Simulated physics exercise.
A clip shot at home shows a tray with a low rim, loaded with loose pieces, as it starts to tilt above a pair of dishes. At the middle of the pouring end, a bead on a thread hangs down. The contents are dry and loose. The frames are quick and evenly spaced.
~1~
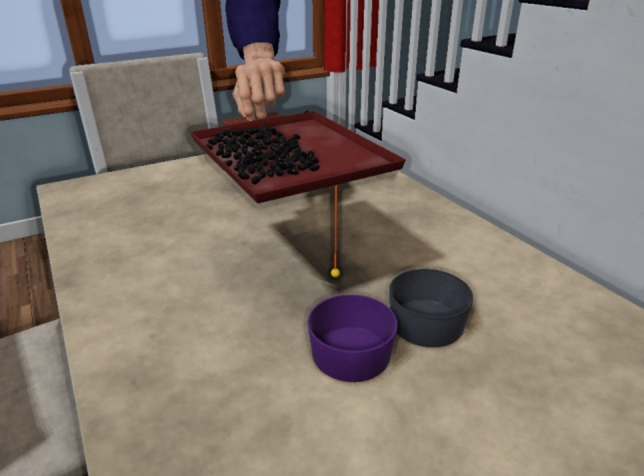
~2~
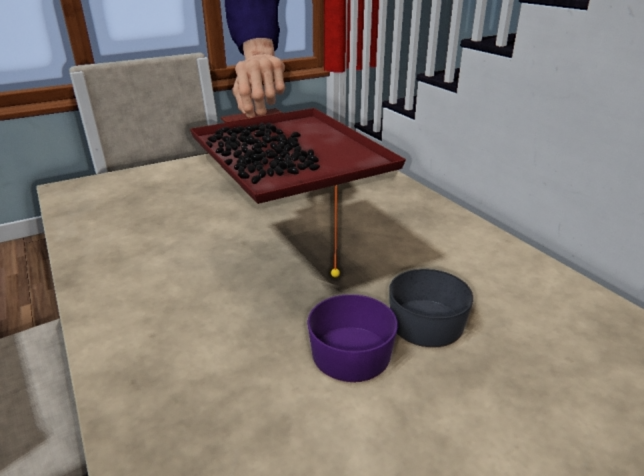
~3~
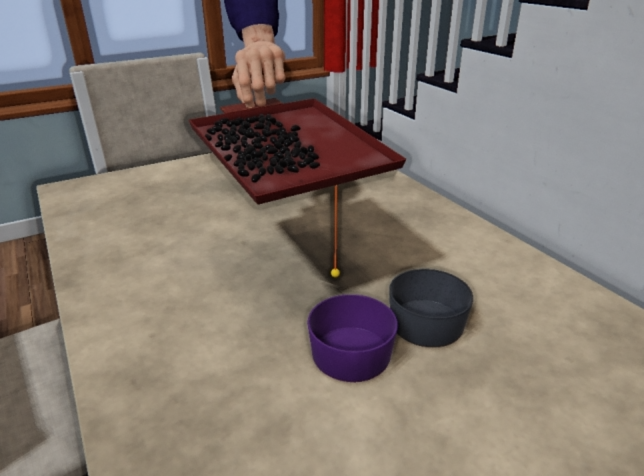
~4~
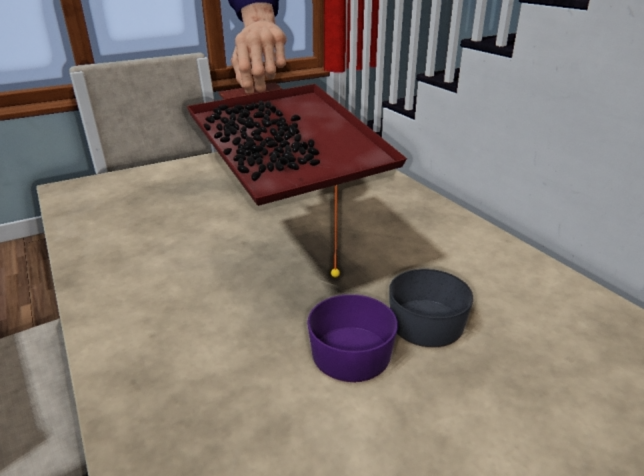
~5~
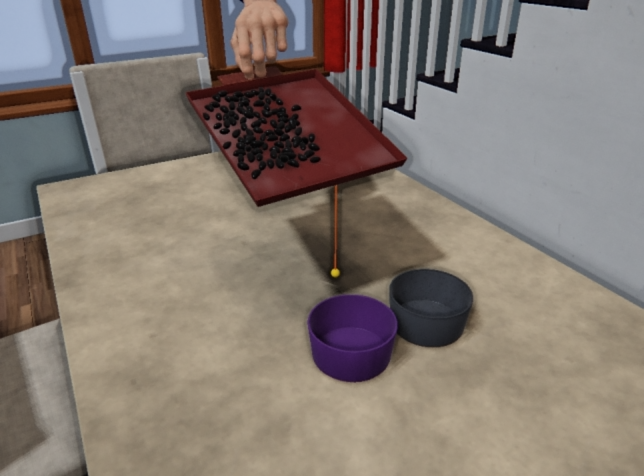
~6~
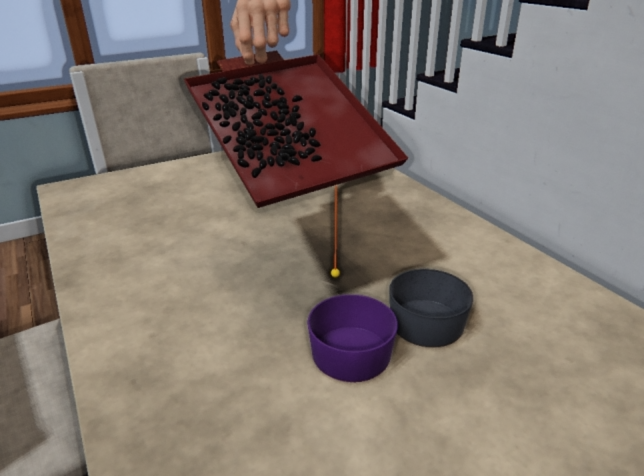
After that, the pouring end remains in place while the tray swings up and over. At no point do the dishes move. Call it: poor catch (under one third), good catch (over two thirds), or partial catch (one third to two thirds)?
Partial catch.
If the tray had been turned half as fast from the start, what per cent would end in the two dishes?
Around 50 percent.
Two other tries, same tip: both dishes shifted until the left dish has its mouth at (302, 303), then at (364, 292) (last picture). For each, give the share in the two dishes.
In turn 70 and 30 in a hundred.
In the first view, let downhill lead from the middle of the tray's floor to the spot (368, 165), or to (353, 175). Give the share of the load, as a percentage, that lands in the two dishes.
Roughly 10 percent first and 40 percent second.
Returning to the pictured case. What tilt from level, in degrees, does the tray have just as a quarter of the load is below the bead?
Roughly 110 degrees of turn.
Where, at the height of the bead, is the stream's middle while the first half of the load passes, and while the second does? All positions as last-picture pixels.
(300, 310) first, (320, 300) later.
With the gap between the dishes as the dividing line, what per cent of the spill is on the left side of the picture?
Close to 90 %.
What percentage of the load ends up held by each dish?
Left dish: 40; right dish: 0 percent.
Just after the last frame, tray tipped steeply; every one on the tray.
A moment on, tray tipped past a quarter turn; roughly two thirds on the tray; about a tenth in the left dish; just a few in the right dish; about a tenth outside both; roughly a quarter in the air.
Further on, tray tipped past a quarter turn; roughly a third in the left dish; about a tenth in the right dish; roughly half outside both.
When it is over, tray tipped past a quarter turn; roughly a third in the left dish; about a tenth in the right dish; roughly half outside both.
